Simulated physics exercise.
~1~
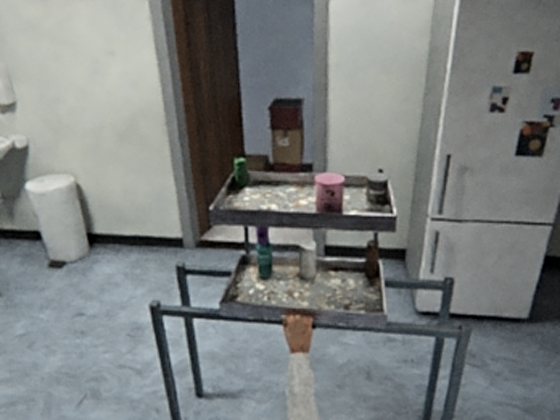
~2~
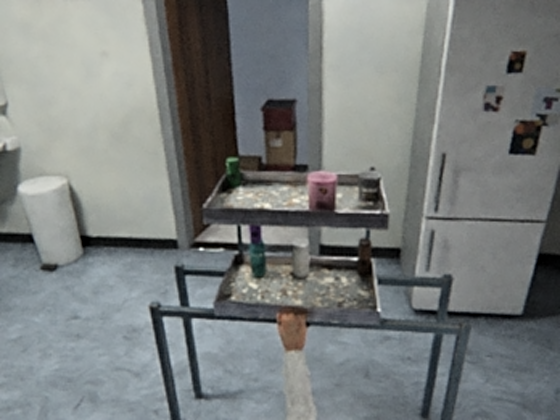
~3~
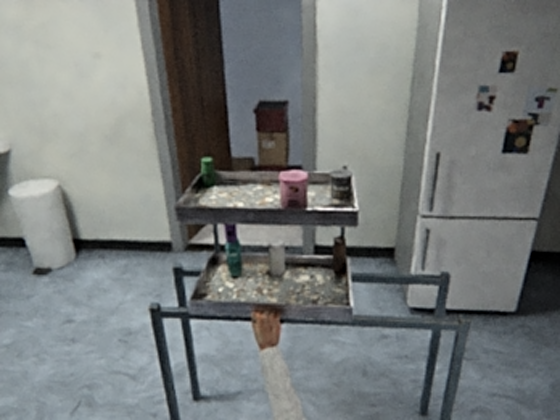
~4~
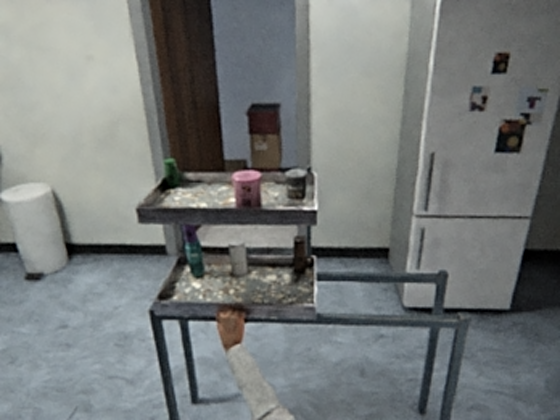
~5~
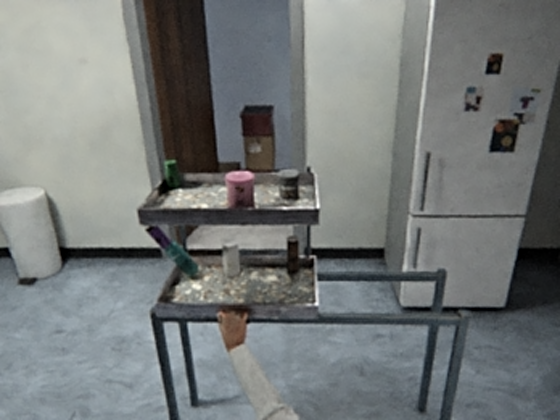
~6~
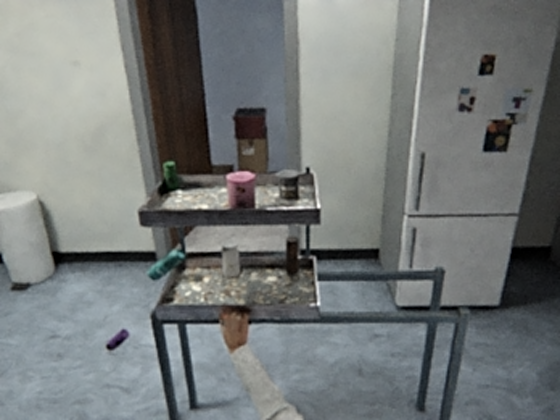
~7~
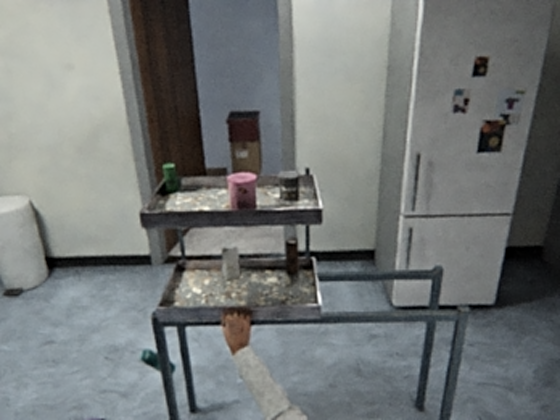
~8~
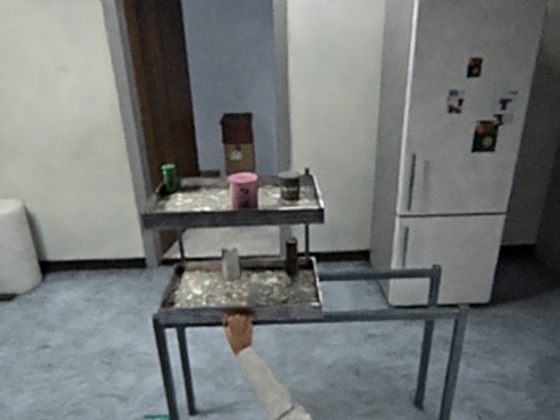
A hand pulls a two-level metal tray rack leftward along a tubular frame, in a room with a blue-grey floor, a doorway behind and a white fridge at right, seen from the front. The upper tray holds a green shaker, a pink tin and a grey tin; the lower one holds purple, turquoise, white and brown containers. The rack stops abruptly at the frame's left end. The purple shaker and turquoise can tip over the left edge, the purple one falling first, then the turquoise. The other five stay standing on the trays.
